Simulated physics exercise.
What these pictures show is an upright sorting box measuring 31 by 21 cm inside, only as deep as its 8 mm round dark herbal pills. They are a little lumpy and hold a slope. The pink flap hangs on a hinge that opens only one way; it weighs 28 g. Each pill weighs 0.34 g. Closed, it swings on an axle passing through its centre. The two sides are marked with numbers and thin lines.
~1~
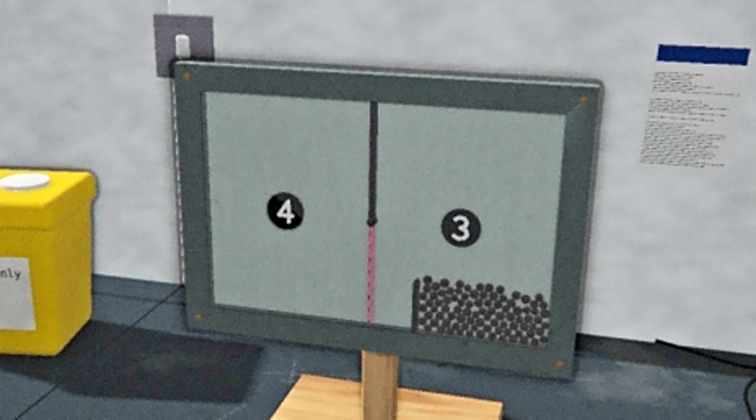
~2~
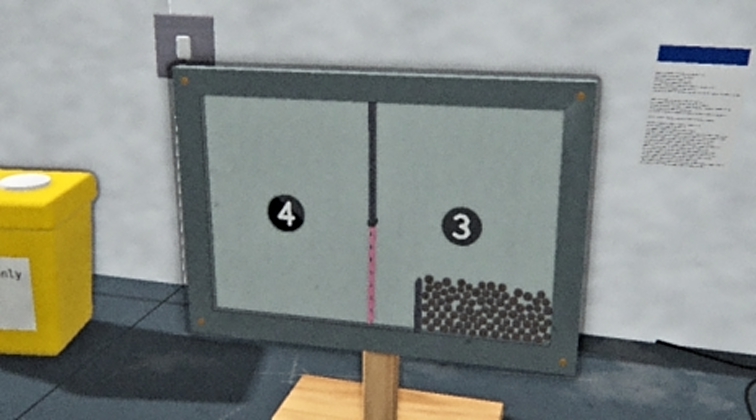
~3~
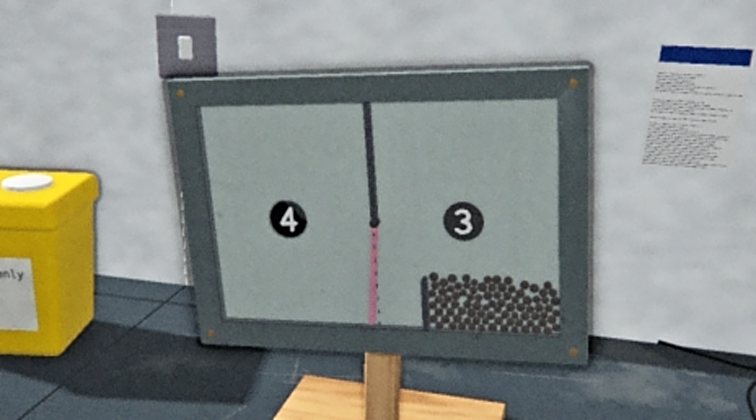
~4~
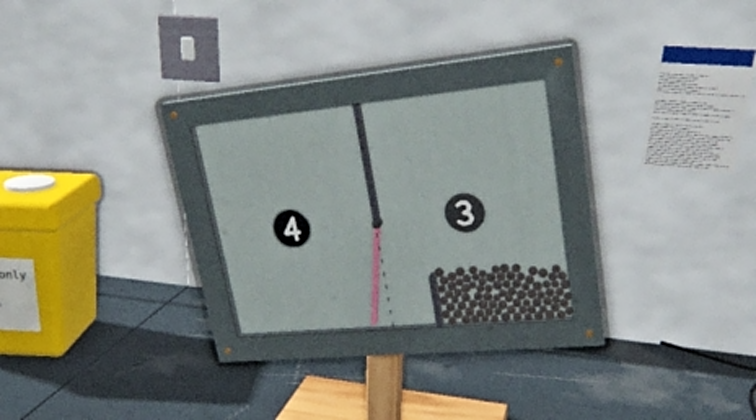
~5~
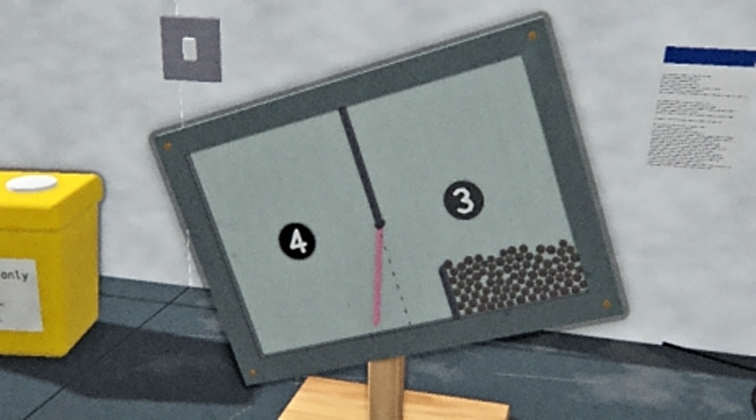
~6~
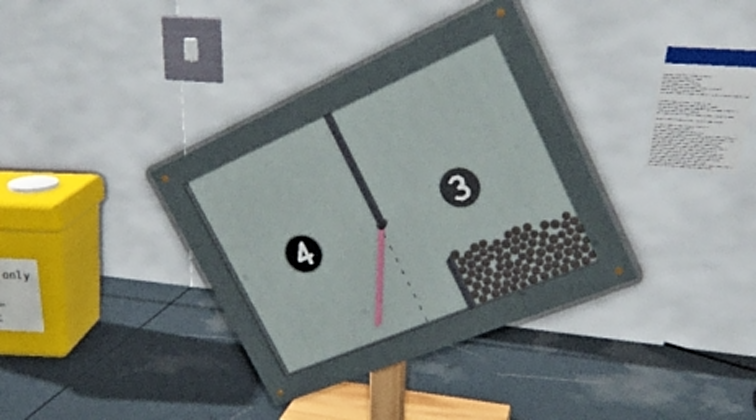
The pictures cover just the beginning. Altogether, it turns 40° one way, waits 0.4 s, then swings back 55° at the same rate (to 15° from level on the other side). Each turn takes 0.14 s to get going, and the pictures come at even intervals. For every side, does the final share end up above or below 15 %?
No. 3: Above 15 %; 4: Below 15 %.
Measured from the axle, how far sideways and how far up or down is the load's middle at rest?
Offset approx. 7 cm right, 10 cm below.
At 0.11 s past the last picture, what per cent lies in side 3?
The share there is around 100 percent.
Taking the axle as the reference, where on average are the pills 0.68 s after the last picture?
I'd put it near 11 centimetres to the right and 5 centimetres below.
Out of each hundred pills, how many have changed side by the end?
0 %.
Then, 0.11 s after the last picture, it stands 40° anticlockwise; the pills' middle is 13 cm right of and level with the centre; no. 3, 100 %; pink flap open 39°.
Then, 0.68 s after the last picture, it stands 14° anticlockwise; the pills' middle is 11 cm right of and 5 cm below the centre; no. 3, 100 %; pink flap open 11°.
Then, 0.84 s after the last picture, it stands 15° clockwise; the pills' middle is 7 cm right of and 10 cm below the centre; no. 3, 100 %; pink flap open 9°.
All still 1.3 s after it, it stands 15° clockwise; no. 3, 100 %, no. 4, 0 %; pink flap shut.
